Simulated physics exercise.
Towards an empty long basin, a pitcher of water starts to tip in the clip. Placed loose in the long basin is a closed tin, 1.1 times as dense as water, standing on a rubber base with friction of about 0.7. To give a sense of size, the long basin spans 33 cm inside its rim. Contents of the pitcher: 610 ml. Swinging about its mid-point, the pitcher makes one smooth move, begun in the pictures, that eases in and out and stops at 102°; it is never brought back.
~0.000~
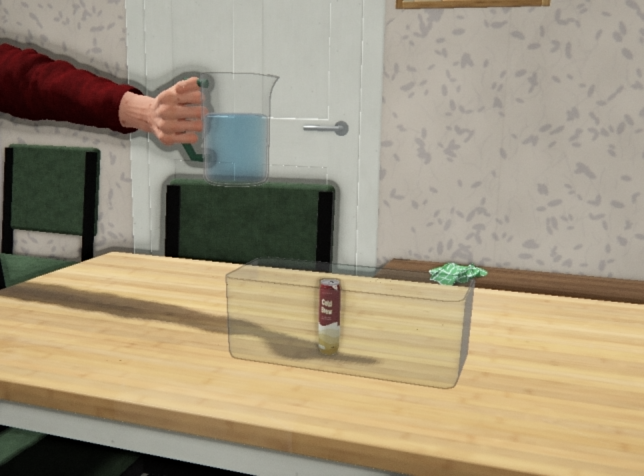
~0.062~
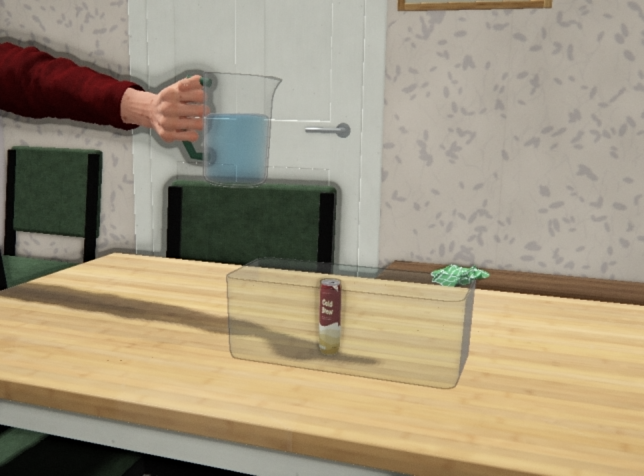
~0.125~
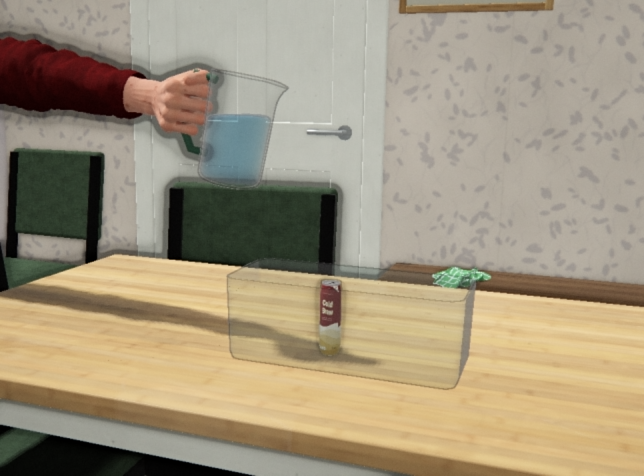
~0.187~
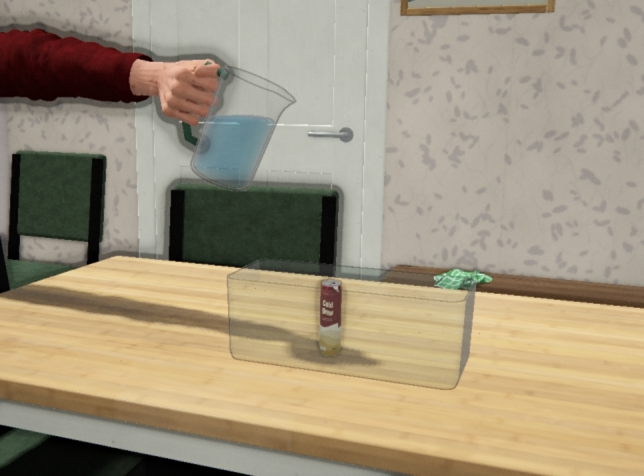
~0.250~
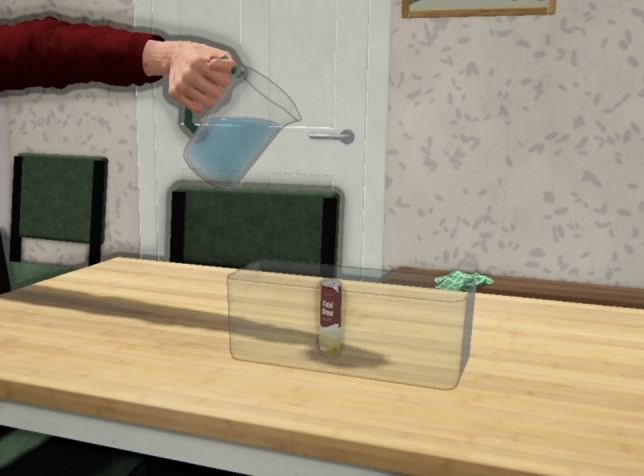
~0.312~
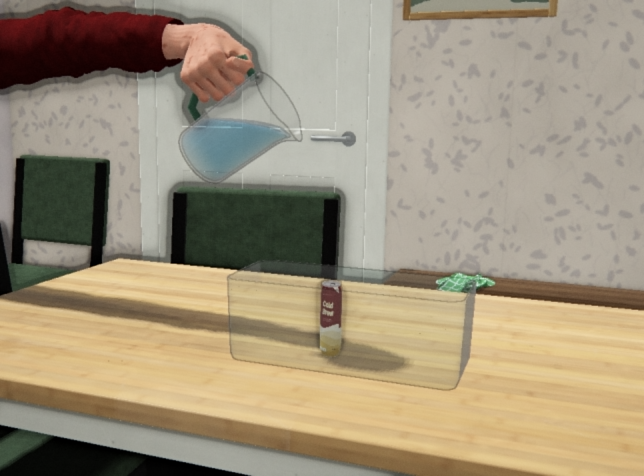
Hand in a red sleeve tilting a glass pitcher of blue water rightward above a clear basin holding an upright closed tin.
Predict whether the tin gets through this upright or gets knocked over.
It rides it out.
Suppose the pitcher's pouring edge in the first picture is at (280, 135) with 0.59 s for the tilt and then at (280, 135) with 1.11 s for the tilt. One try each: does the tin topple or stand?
The tin overturns the first time and overturns the second time.
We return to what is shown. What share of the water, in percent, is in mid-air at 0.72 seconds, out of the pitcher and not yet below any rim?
Estimated airborne part: Roughly 30 per cent.
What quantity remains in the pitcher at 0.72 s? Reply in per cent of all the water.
Close to 28 in a hundred.
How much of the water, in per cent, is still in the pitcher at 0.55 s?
Remaining: Near 70 % of the total.
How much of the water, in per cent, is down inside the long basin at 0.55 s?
Around 3 percent.
After 0.55 s the tilt is 101° and 70 per cent is still to pour; the tin stands where it began.
After 0.72 s the tilt is 102° and 28 per cent is still to pour; the tin stands where it began.
After 0.90 s the tilt is 102° and 9 per cent is still to pour; the tin stands where it began.
After 1.09 s the tilt is 102° and 2 per cent is still to pour; the tin stands where it began.
In the end the tin stands where it began.
